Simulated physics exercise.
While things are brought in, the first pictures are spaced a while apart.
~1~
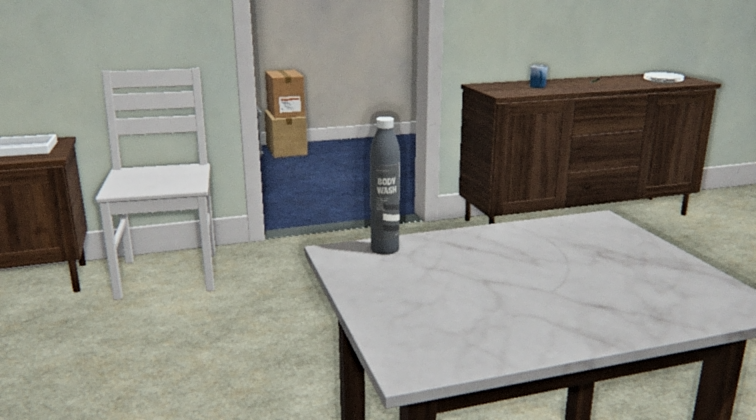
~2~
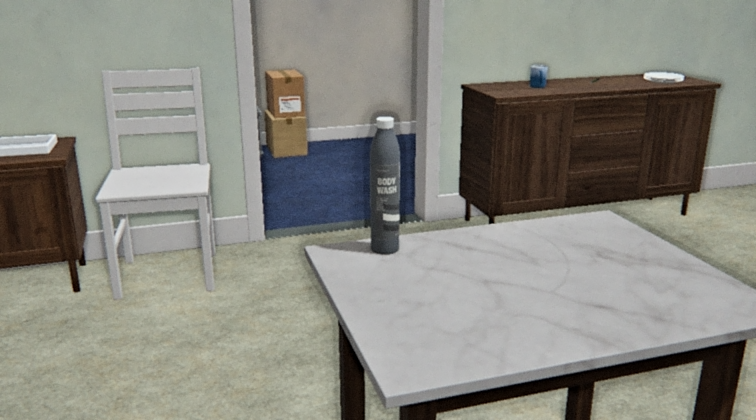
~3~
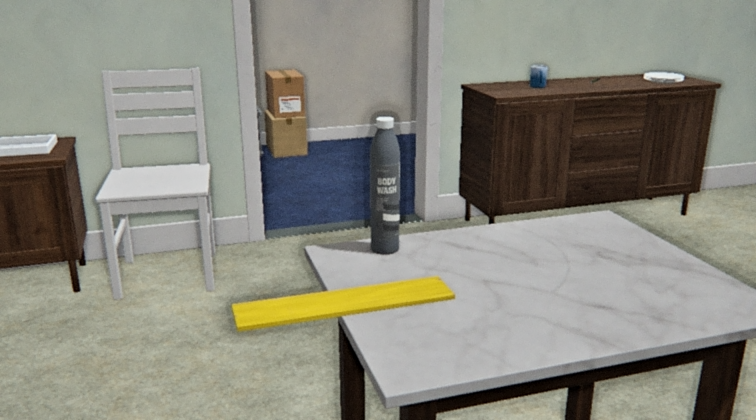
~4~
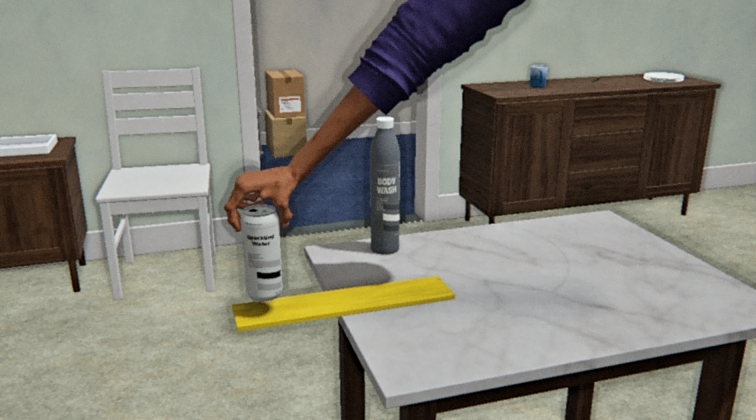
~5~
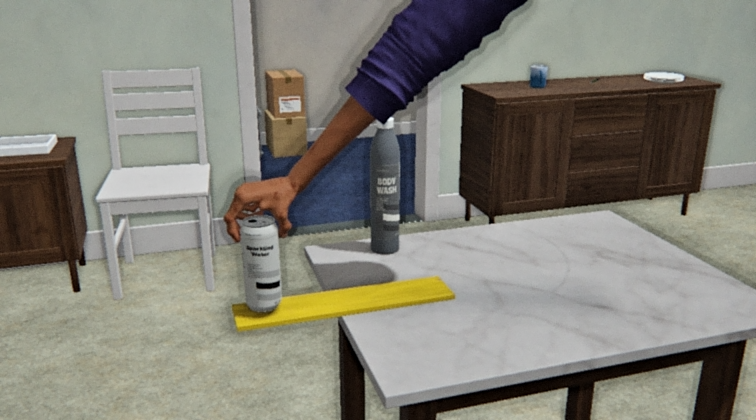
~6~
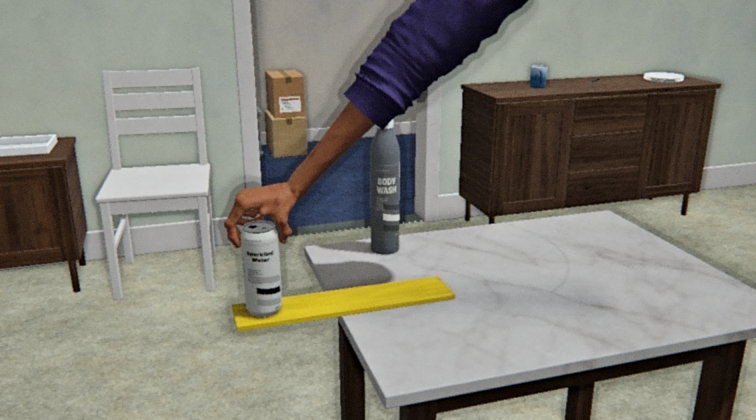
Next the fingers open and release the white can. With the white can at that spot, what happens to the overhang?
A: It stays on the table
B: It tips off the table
(B) It tips off the table.
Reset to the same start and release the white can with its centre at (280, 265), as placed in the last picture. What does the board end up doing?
In that case it drops.
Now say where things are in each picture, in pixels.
In the first frame, the last thing is not in view yet.
In the second frame, the last thing is not in view yet.
In the third frame, the last thing is not in view yet; yellow board (345, 302).
In the fourth frame, still above its spot; white can (262, 254); yellow board (345, 302).
In the fifth frame, still above its spot; white can (261, 264); yellow board (345, 302).
In the sixth frame, set down, still held; white can (262, 269); yellow board (345, 302).
Then, 0.40 s later than the last frame, yellow board and white can now down on the floor or falling.
Then, 0.60 s later than the last frame, things are still on the move.
Then, 0.80 s later than the last frame, as before.
When it is over, down on the floor or falling, yellow board and white can; grey bottle as before. The board goes over.
